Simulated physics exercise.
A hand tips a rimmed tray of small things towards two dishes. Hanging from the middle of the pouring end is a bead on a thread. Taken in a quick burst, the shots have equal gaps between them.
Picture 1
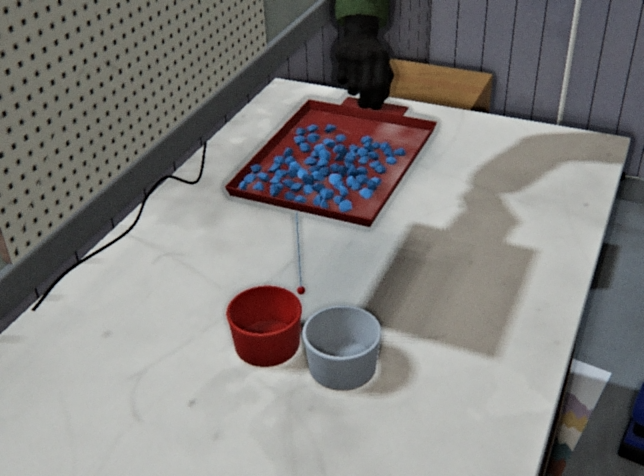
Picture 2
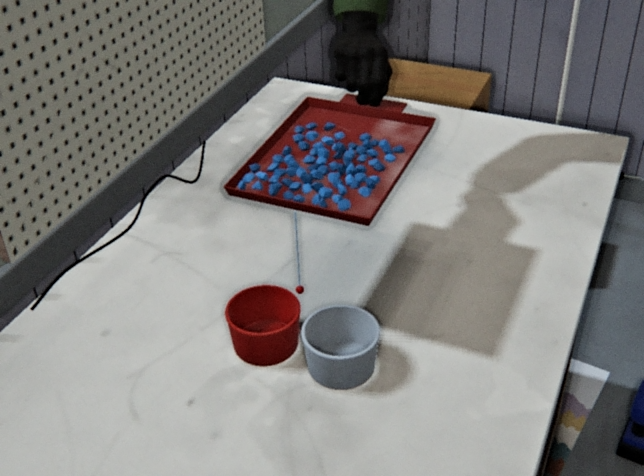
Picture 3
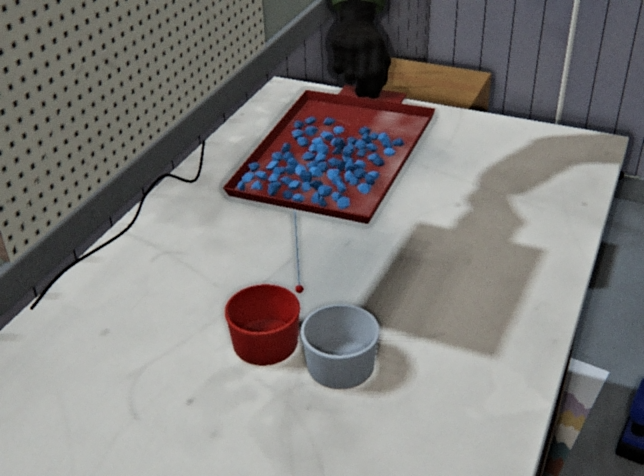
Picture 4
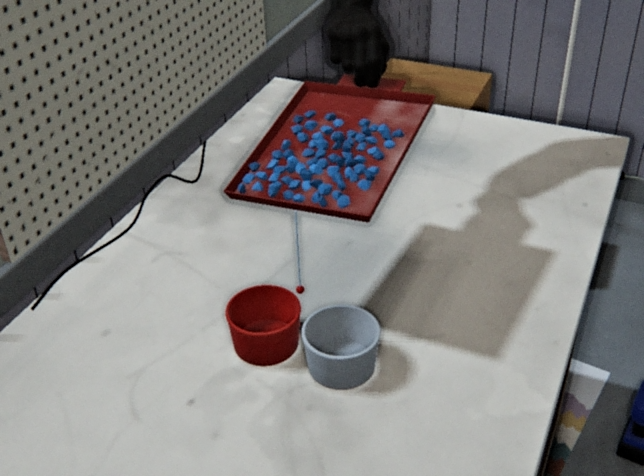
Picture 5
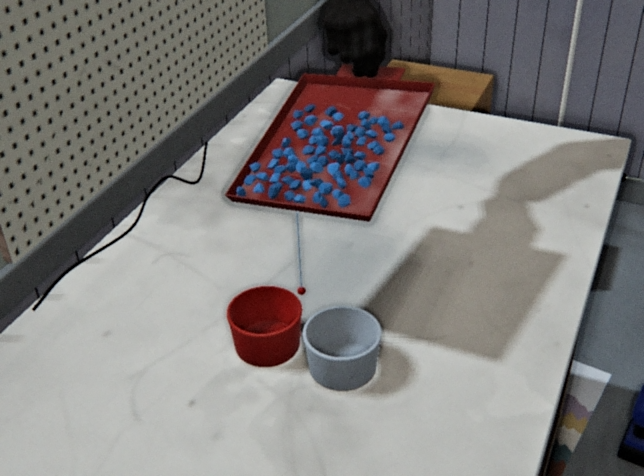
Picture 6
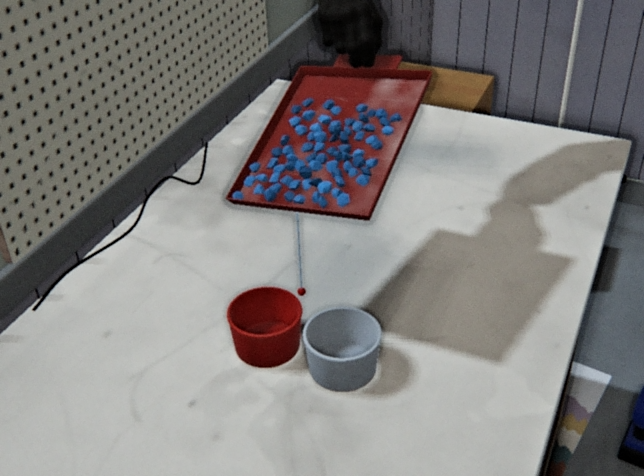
A gloved hand gradually tilts a red tray of blue stones above two small dishes.
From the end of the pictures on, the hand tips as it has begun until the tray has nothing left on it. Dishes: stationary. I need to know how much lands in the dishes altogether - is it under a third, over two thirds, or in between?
Between the two of them they take in a middle share, a third to two thirds.
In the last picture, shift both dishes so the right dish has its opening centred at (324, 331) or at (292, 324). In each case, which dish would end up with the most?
Try one: The dish on the left-hand side; try two: The dish on the left-hand side.
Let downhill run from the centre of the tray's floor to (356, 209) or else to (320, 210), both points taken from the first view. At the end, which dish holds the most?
First it's the dish to the right, then it's the dish to the right.
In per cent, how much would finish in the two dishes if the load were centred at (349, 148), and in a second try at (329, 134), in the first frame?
Near 50 per cent and near 40 per cent.
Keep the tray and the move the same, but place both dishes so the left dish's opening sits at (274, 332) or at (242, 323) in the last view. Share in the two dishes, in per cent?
The first try yields 20% and the second yields 40%.
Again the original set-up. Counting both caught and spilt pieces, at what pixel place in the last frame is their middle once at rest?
The centre comes to rest close to (253, 333).
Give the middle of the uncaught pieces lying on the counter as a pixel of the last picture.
Centre: Roughly (208, 325).
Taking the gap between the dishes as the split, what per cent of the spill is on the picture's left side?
It works out at some 90 percent.
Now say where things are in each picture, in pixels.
In the first picture, corners of the pouring end at (229, 186) and (370, 217), level; middle of the load at (325, 172), aquarium stones; left dish at (249, 347); right dish at (328, 370); bead on its thread at (301, 290).
In the second picture, corners of the pouring end at (228, 185) and (368, 216), level; middle of the load at (323, 170).
In the third picture, corners of the pouring end at (227, 186) and (367, 214), tipped barely, lowest at the left corner; middle of the load at (323, 167).
In the fourth picture, corners of the pouring end at (228, 190) and (367, 213), tipped a little, lowest at the left corner; middle of the load at (323, 164).
In the fifth picture, corners of the pouring end at (229, 193) and (367, 213), tipped a little, lowest at the left corner; middle of the load at (323, 161).
In the sixth picture, corners of the pouring end at (230, 196) and (366, 212), tipped clearly, lowest at the left corner; middle of the load at (322, 159); left dish at (249, 348); right dish at (328, 372).
Soon, tray tipped steeply; nearly all on the tray; a stray few in the air.
A while on, tray tipped past a quarter turn; a stray few on the tray; about half in the left dish; about a third outside both; about a quarter in the air.
Towards the end, tray tipped past a quarter turn; about half in the left dish; about half outside both.
Finally, tray tipped past a quarter turn; none in the right dish; about half in the left dish; about half outside both.
